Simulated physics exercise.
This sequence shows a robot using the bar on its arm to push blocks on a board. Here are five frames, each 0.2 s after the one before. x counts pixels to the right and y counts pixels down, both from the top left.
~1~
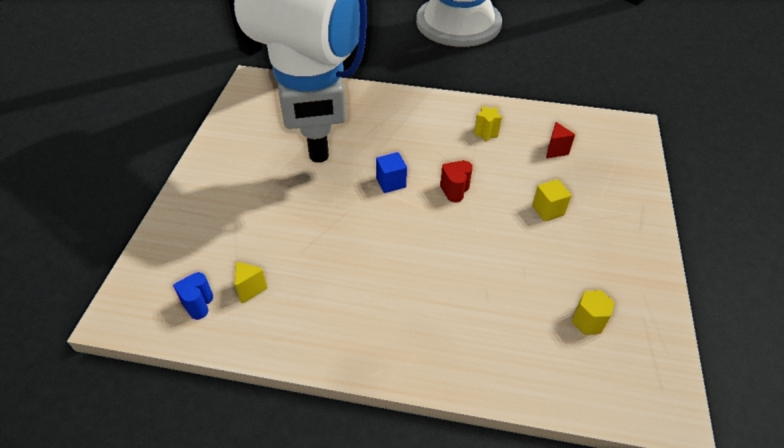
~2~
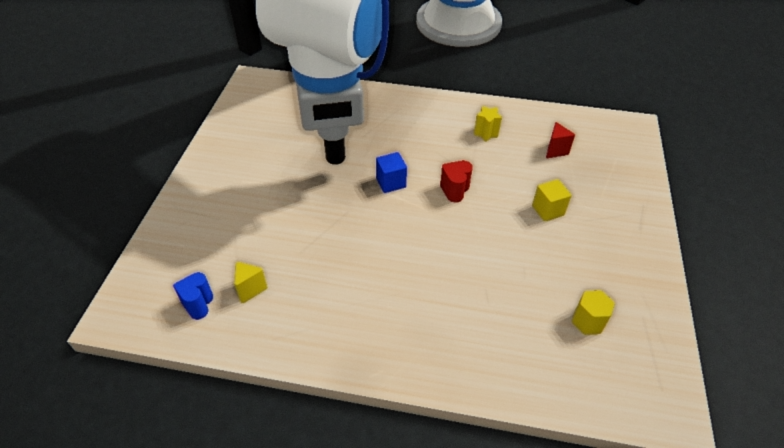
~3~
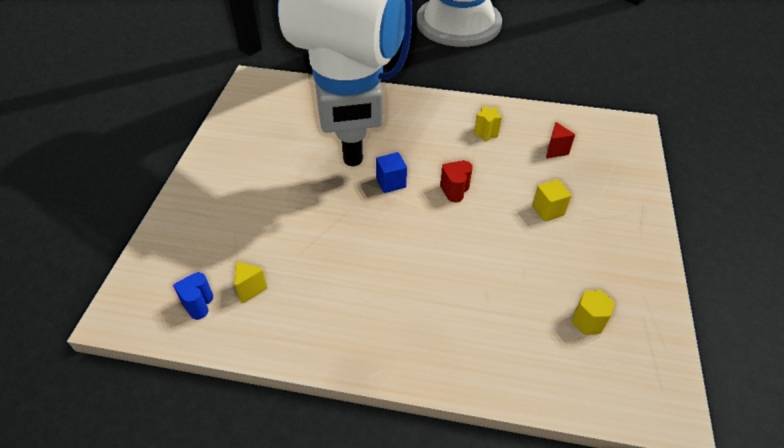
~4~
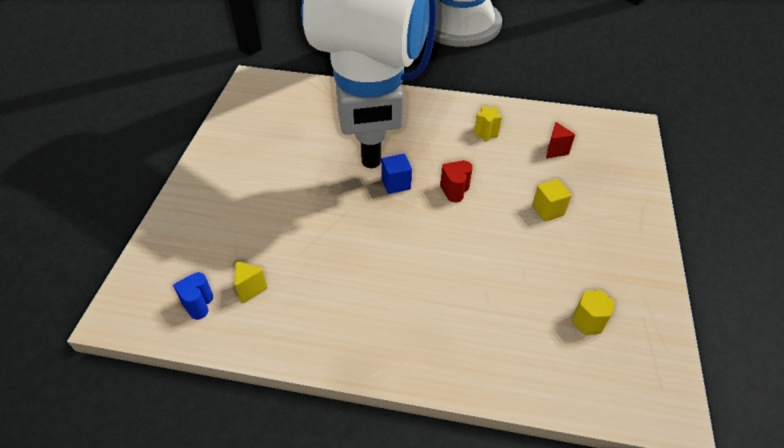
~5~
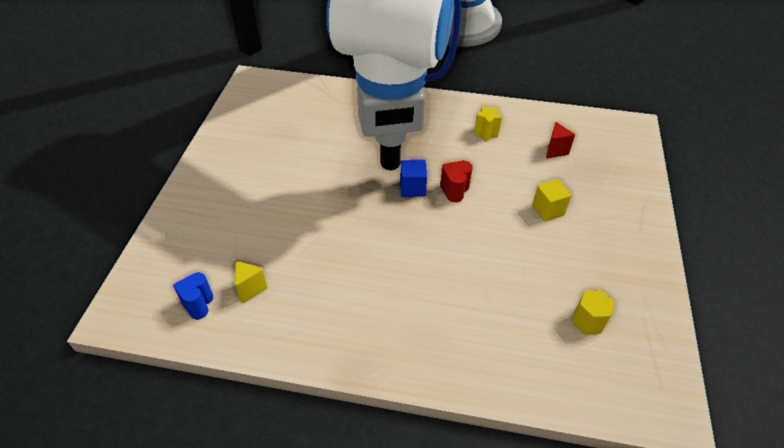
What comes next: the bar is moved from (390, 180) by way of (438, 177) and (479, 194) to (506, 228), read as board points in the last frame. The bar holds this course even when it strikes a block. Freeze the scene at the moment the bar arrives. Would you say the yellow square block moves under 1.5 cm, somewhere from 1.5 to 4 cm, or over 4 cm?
Less than 1.5 cm.
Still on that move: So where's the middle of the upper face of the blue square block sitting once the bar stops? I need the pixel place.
Around (436, 174).
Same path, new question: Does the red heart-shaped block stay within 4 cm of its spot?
No, that is not how it ends up.
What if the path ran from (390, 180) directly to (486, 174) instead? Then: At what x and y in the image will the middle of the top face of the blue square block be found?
Located at (436, 174).
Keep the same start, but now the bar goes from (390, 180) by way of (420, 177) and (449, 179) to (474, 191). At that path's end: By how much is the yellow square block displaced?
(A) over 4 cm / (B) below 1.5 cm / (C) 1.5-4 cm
I'll go with B - below 1.5 cm.
On the path given first. One third of the way, bar at (440, 162); blue square block at (436, 174), turned 80° clockwise; red heart-shaped block at (462, 171).
Two thirds of the way, bar at (481, 179); blue square block at (436, 174), turned 85° clockwise; red heart-shaped block at (484, 192), turned 40° clockwise.
At the end, bar at (509, 213); blue square block at (436, 174), turned 85° clockwise; red heart-shaped block at (491, 218), turned 80° clockwise; yellow square block in place.
